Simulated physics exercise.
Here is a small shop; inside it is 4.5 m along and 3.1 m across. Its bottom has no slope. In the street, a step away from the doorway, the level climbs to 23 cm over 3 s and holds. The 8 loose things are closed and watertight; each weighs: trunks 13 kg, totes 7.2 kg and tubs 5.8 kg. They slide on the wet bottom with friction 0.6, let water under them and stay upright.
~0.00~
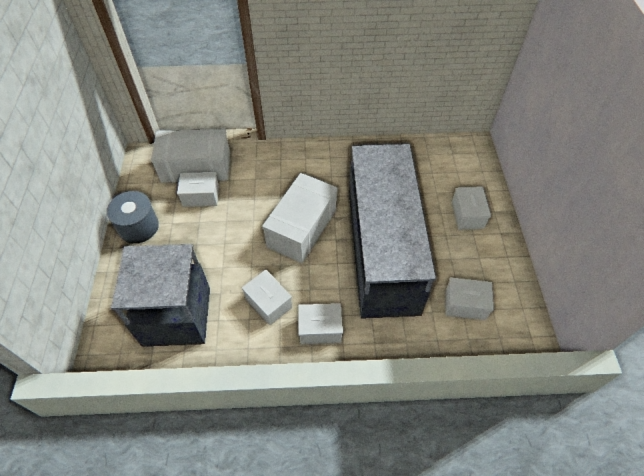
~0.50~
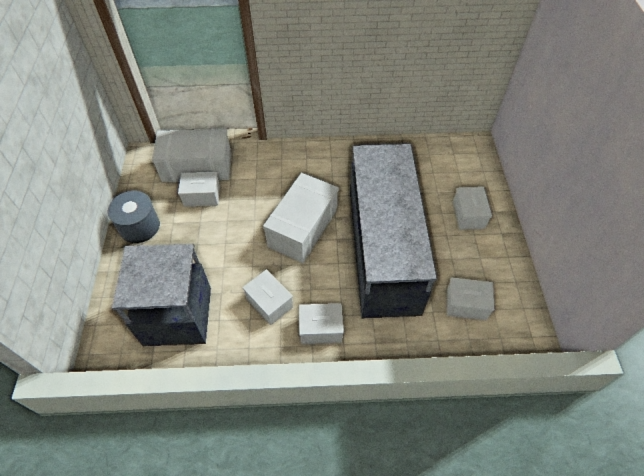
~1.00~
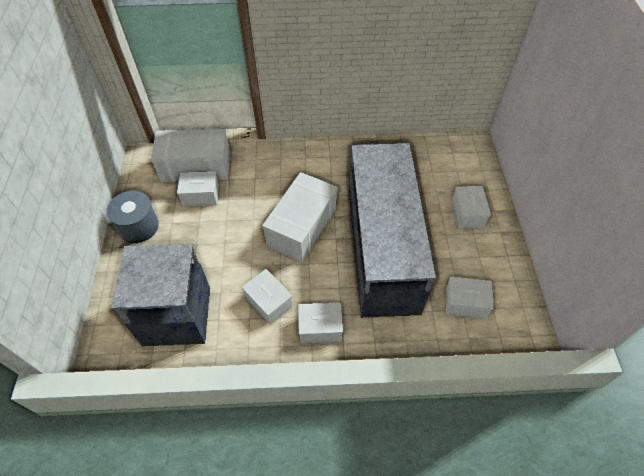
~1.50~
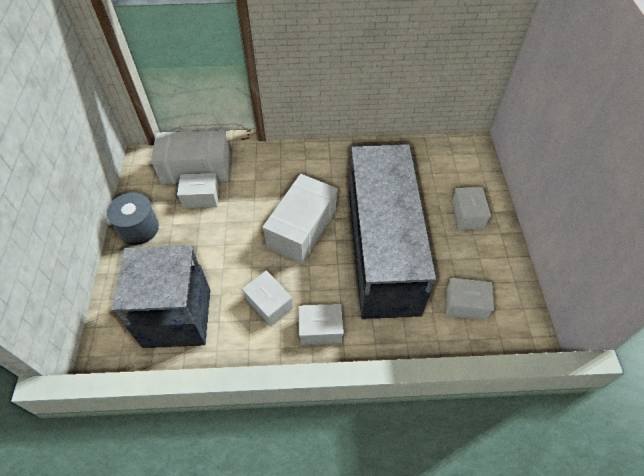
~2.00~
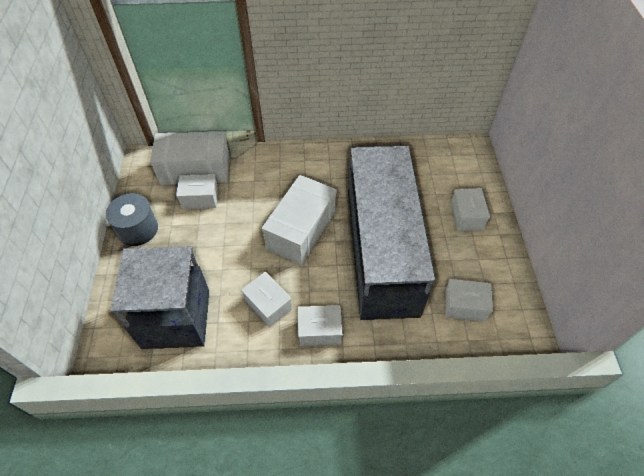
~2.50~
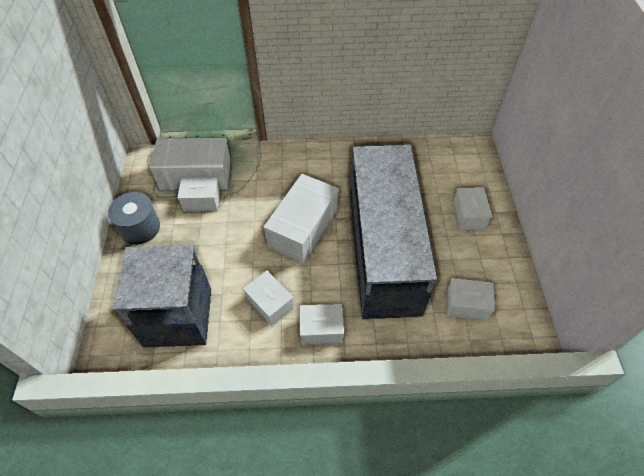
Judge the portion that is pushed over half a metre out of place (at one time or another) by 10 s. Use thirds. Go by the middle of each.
It is two thirds or more.
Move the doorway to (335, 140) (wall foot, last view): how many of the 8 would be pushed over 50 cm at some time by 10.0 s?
In that case 7 of them.
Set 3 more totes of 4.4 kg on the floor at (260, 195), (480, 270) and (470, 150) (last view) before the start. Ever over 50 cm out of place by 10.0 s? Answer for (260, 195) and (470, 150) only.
In turn: Past it, under.
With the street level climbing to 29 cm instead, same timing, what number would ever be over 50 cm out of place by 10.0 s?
Then 8.
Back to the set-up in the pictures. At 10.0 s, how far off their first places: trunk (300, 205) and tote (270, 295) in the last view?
In that order: 120 cm, 60 cm.
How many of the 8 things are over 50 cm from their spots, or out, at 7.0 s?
By then 5.
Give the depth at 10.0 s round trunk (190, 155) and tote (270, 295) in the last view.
Roughly 16 and 17 cm.
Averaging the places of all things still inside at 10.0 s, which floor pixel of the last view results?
At about (373, 289).
After 3.5 s 1 of 8 are over 50 cm from their spots; 1 afloat.
After 4.5 s 3 of 8 are over 50 cm from their spots; 2 afloat.
After 7.0 s 5 of 8 are over 50 cm from their spots; 5 afloat.
After 10.0 s 6 of 8 are over 50 cm from their spots, and 6 have been at some point; 6 afloat.
